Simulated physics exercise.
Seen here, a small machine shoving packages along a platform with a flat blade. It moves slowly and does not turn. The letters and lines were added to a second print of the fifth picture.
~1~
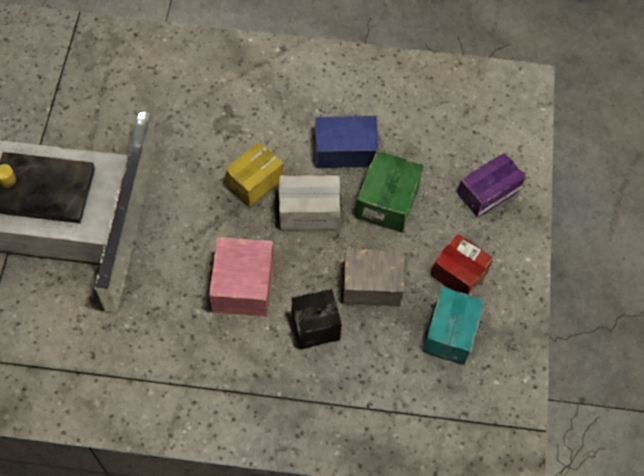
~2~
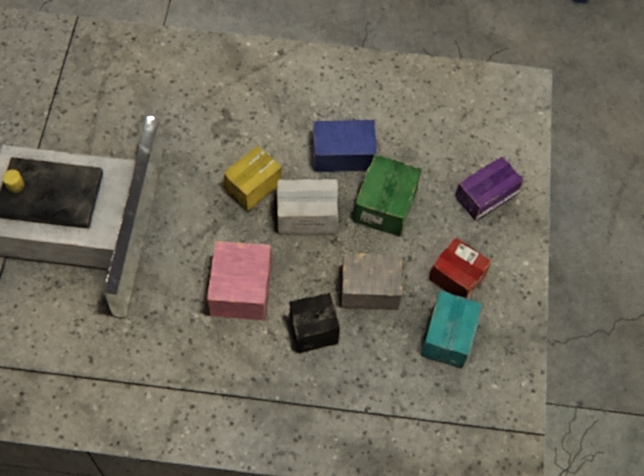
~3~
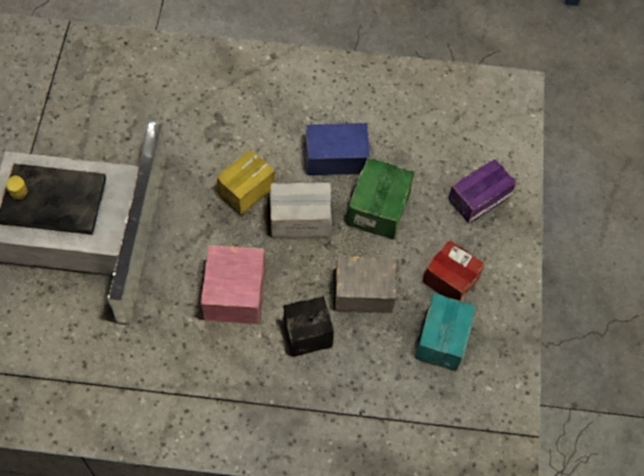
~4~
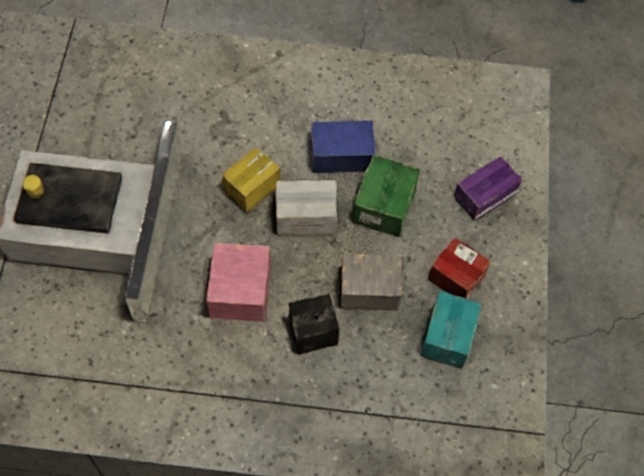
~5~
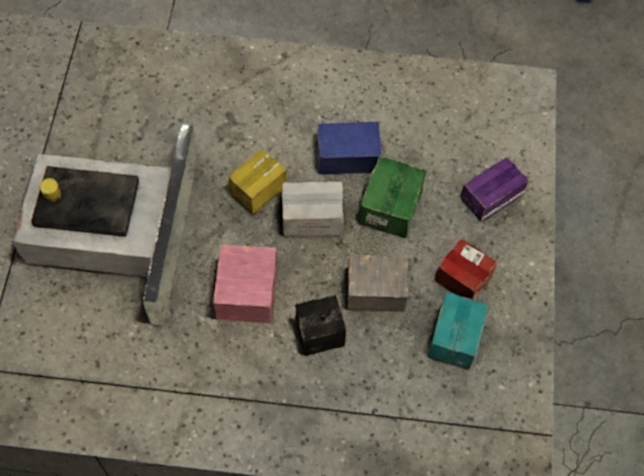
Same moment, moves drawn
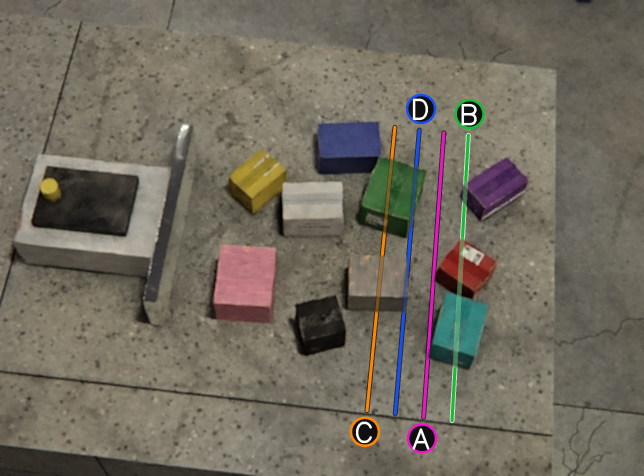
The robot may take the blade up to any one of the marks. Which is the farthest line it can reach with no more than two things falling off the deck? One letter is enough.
B is the last line within the limit.
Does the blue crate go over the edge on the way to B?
By then, no.
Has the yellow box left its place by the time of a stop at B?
Yes.
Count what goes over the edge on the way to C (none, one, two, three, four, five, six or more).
The count is none.
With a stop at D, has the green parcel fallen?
By then, no.
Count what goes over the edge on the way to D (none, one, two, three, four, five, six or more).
By then, none.
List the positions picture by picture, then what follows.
Turquoise box (454, 326); purple box (491, 185); black parcel (317, 319), in the first frame.
Robot (56, 192); pink crate (241, 281), in the second frame.
Robot (60, 199); grey crate (365, 285), in the third frame.
Robot (76, 198); blue crate (343, 147), in the fourth frame.
Robot (93, 201); green parcel (392, 197); turquoise box (458, 331); purple box (494, 189), in the fifth frame.
On the copy, A at (434, 265); B at (461, 267); C at (382, 259); D at (408, 262).
On B. First, robot (197, 212); black parcel (345, 335); blue crate (359, 147).
Then, robot (304, 224); red parcel (517, 266); purple box (510, 189).
Finally, robot (384, 233); red parcel over the edge; purple box over the edge; two fallen.
By contrast, A is within the limit but short; C is within the limit but short; D is within the limit but short.
